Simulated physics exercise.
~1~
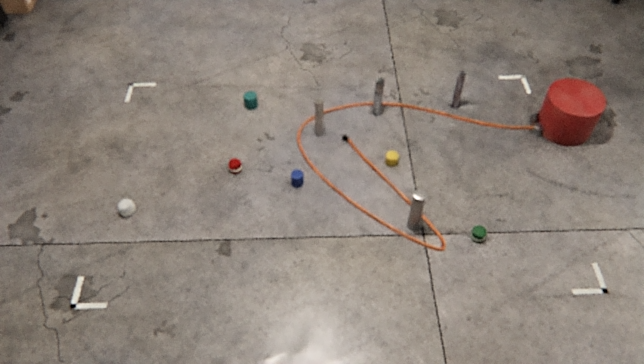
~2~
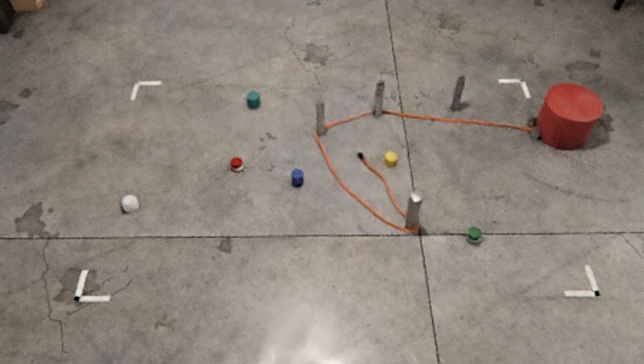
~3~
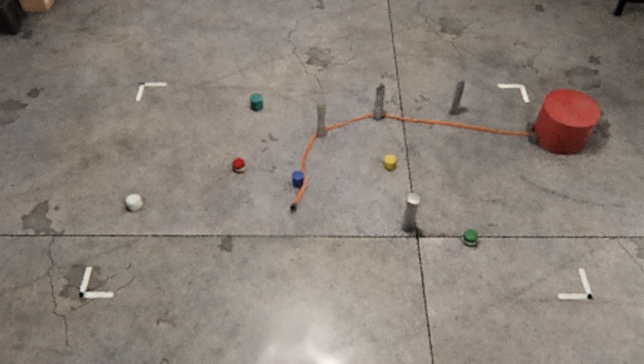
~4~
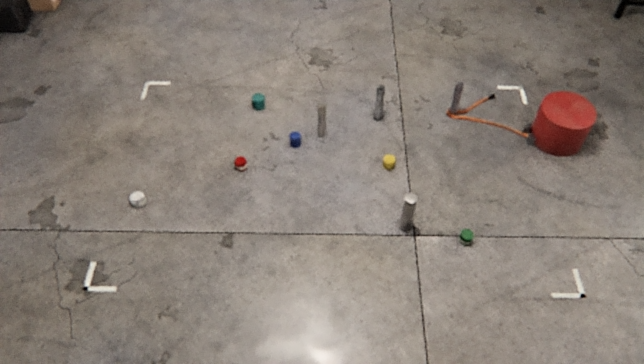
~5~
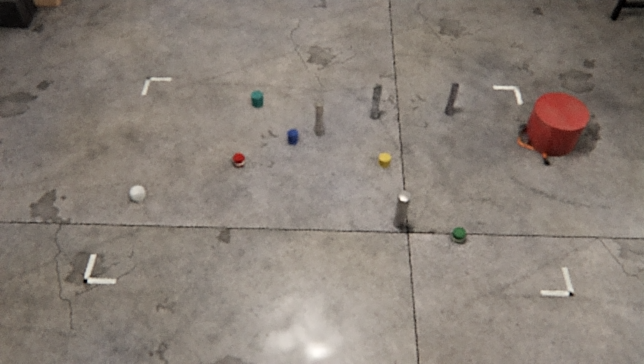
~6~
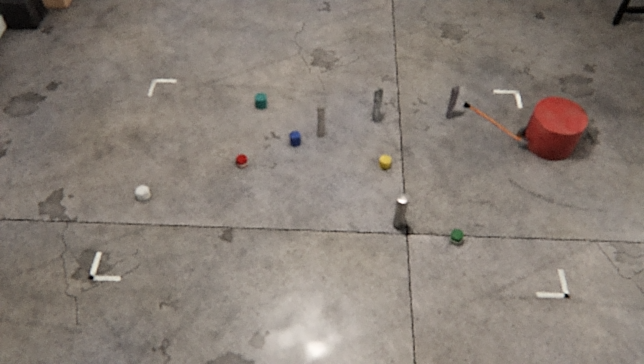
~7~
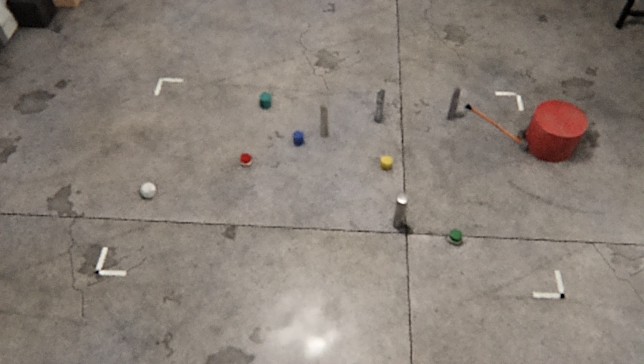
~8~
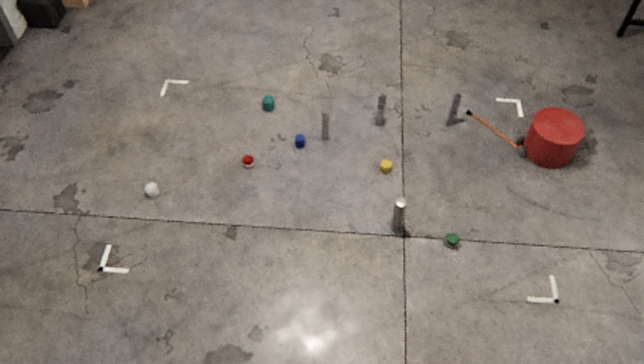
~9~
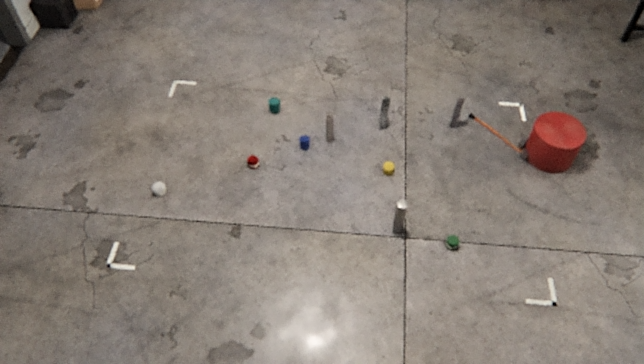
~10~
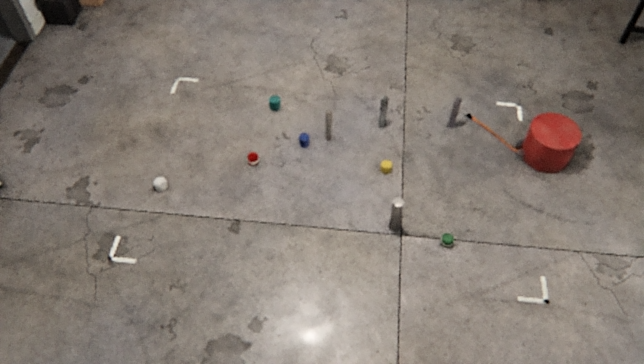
An orange cord retracts toward the red reel, nudging the blue tub before stopping partly out.
